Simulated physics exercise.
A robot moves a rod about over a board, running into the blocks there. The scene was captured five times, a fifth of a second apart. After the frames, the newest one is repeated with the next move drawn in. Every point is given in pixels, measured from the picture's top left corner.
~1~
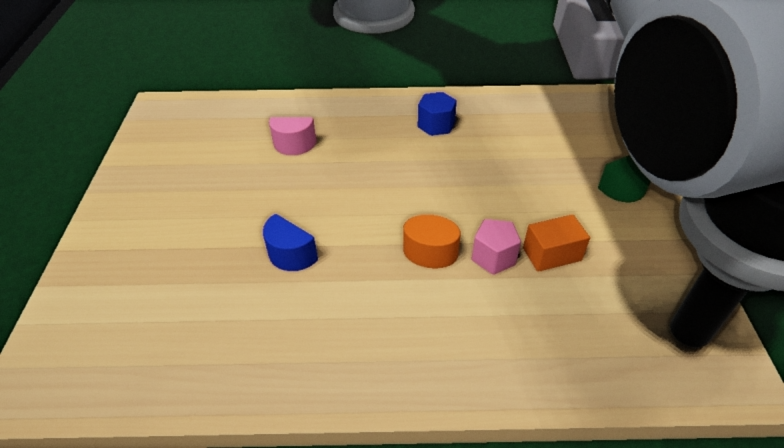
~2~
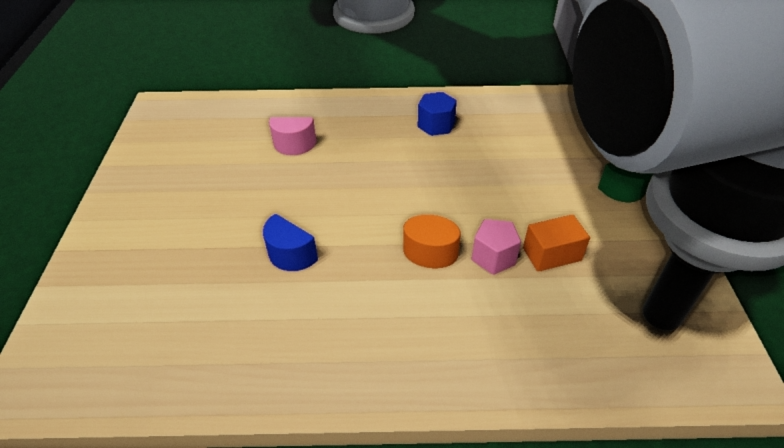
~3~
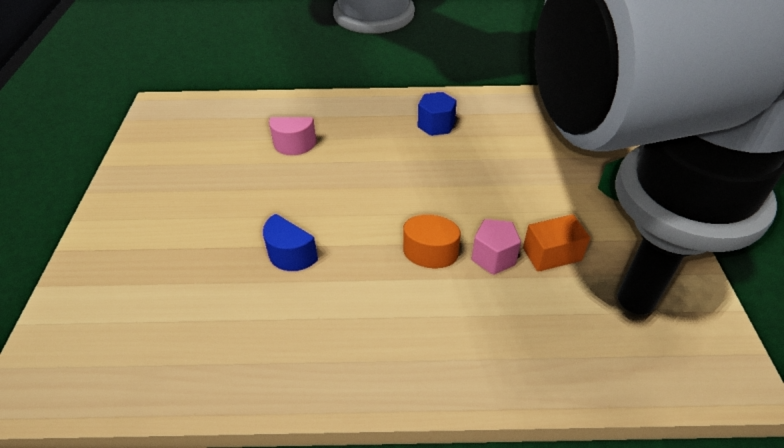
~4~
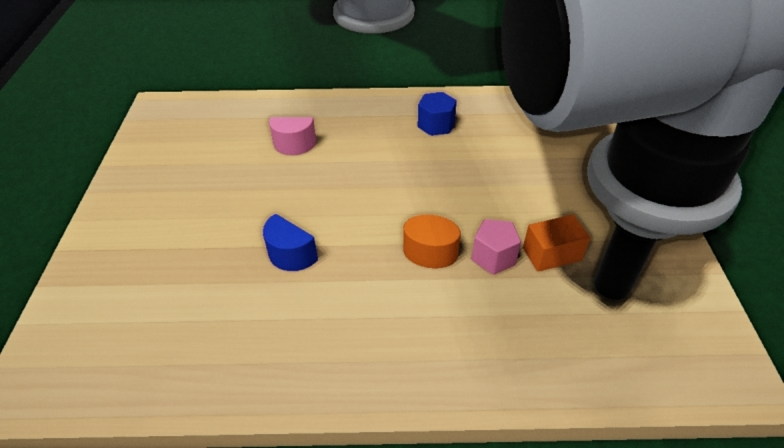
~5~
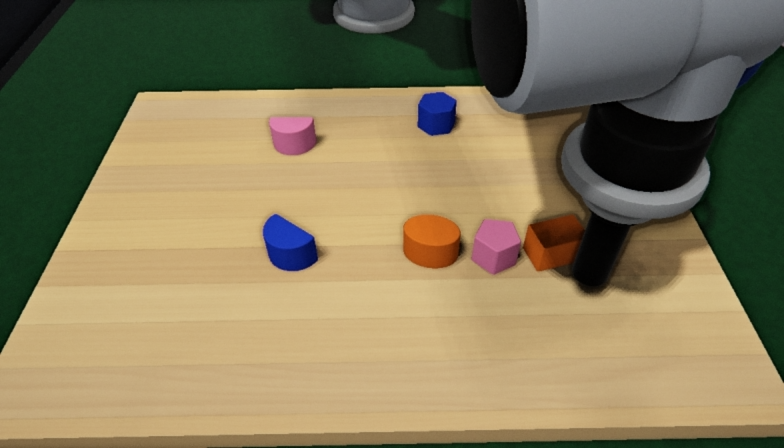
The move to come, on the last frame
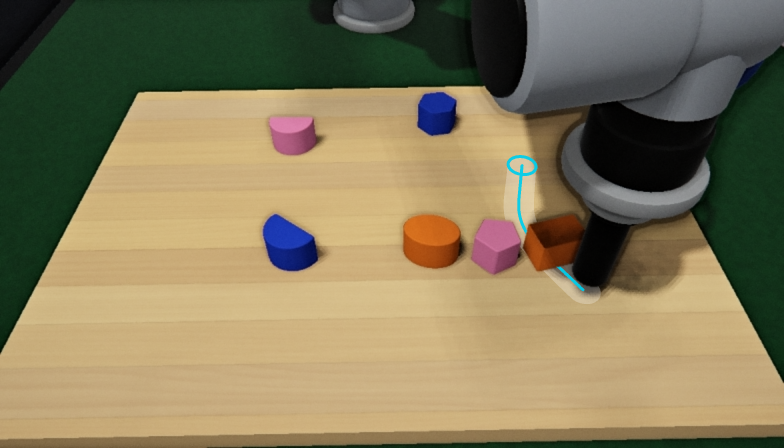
A robot arm moves its black rod left and up the board toward an orange block.
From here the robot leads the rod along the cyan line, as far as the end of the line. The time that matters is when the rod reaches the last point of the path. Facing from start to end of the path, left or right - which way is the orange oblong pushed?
It slides leftward.
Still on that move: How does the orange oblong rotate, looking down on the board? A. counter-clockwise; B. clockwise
I choose A.
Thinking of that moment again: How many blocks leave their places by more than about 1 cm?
Put simply, one block is moved more than 1 cm.
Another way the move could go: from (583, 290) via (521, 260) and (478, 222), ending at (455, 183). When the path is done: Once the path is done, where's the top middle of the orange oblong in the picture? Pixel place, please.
The centre of its top face lies at (544, 216).
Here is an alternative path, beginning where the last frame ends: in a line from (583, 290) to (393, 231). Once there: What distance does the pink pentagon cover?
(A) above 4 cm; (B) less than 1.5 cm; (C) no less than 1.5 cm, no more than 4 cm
I choose A.
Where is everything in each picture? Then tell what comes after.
The first picture shows rod tip at (689, 333); block tops, pink pentagon at (498, 233); orange oblong at (559, 230).
The second picture shows rod at (661, 317); blocks unchanged.
The third picture shows rod at (635, 302); blocks unchanged.
The fourth picture shows rod at (611, 288); blocks unchanged.
The fifth picture shows rod at (589, 275); pink pentagon at (498, 233); orange oblong at (559, 230).
Path on the board, from (583, 290) by way of (537, 246) and (519, 203) to (522, 165).
On the path given first. One third of the way, rod at (541, 230); orange oblong at (530, 199), turned 15° clockwise.
Two thirds of the way, rod at (522, 187); orange oblong at (505, 161), turned 15° anticlockwise.
At the end, rod at (525, 150); pink pentagon in place; orange oblong at (496, 145), turned 60° anticlockwise.
